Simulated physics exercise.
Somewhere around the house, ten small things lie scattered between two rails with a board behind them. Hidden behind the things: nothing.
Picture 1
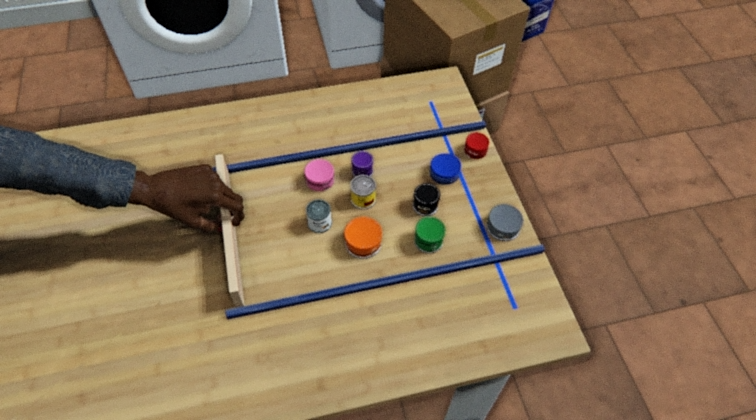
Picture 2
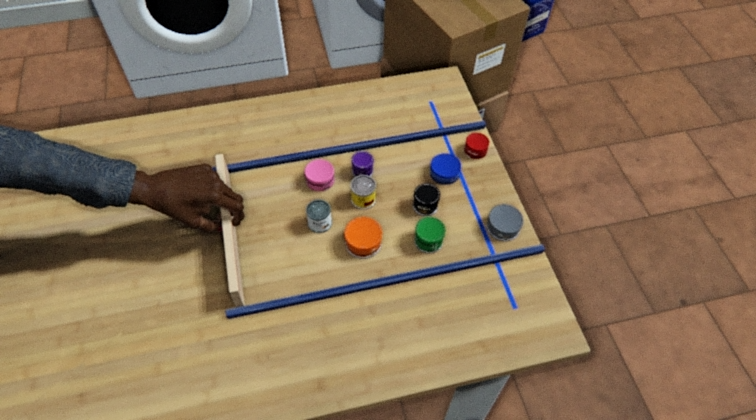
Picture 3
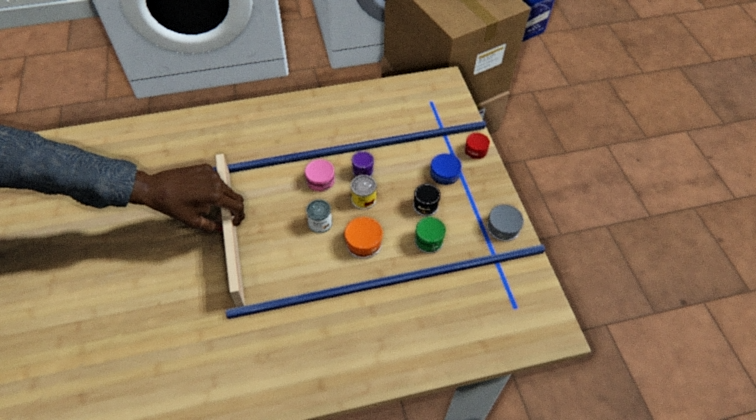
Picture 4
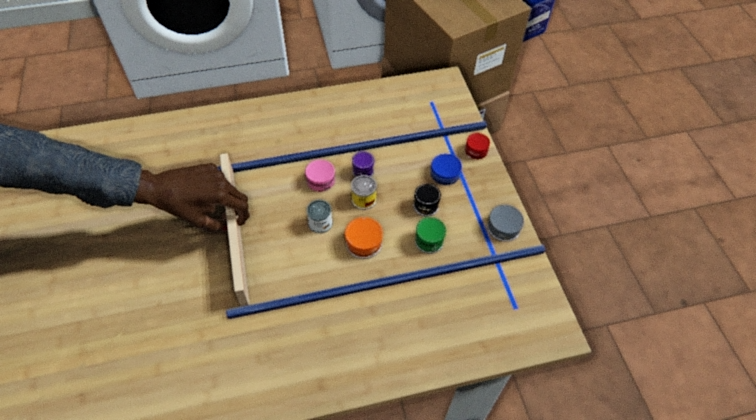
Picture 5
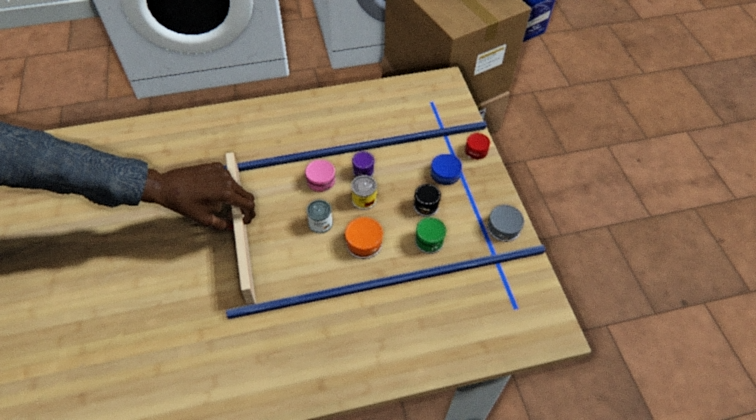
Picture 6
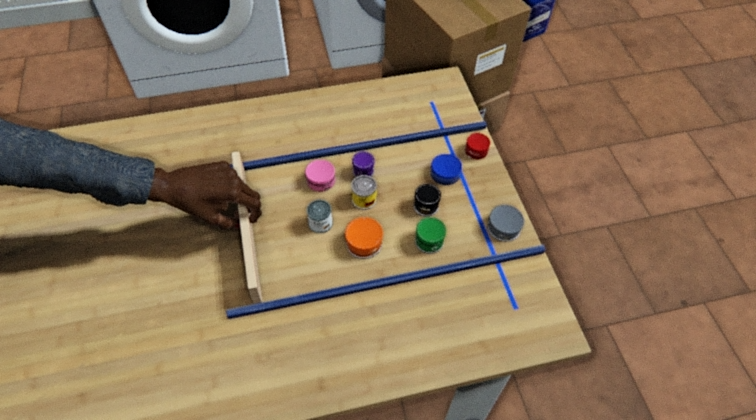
A hand held a wooden board upright behind ten small, colourful tubs and tins between two blue rails on a table, then slid it slightly right while the containers stayed put.
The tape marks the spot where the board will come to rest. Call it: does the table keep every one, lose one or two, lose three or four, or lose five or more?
It loses one or two.
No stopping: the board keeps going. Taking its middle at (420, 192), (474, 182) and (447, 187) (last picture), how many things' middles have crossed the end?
It comes out as 0, then 2, then 0.
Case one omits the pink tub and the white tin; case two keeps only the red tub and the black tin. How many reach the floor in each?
That gives 0 in the first case, then 0 in the second.
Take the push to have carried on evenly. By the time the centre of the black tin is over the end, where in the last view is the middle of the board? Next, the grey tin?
(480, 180) and (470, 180), more or less.
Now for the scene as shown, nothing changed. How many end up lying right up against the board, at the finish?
At rest, 5 are in contact.
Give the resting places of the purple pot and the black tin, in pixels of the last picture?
First object: (478, 133); second object: (504, 183).
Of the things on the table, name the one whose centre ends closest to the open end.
The answer is the grey tin.
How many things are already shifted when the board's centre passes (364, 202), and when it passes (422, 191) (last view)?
The first number is 5, the next one 8.
A little later, none off yet; red tub at rest near (478, 146); grey tin at rest near (506, 223); blue tub at rest near (446, 170).
Next, none off yet; red tub at rest near (478, 146); grey tin at rest near (507, 223); blue tub shifted a little near (461, 166).
When it is over, the number that fall off is one or two; down, red tub.
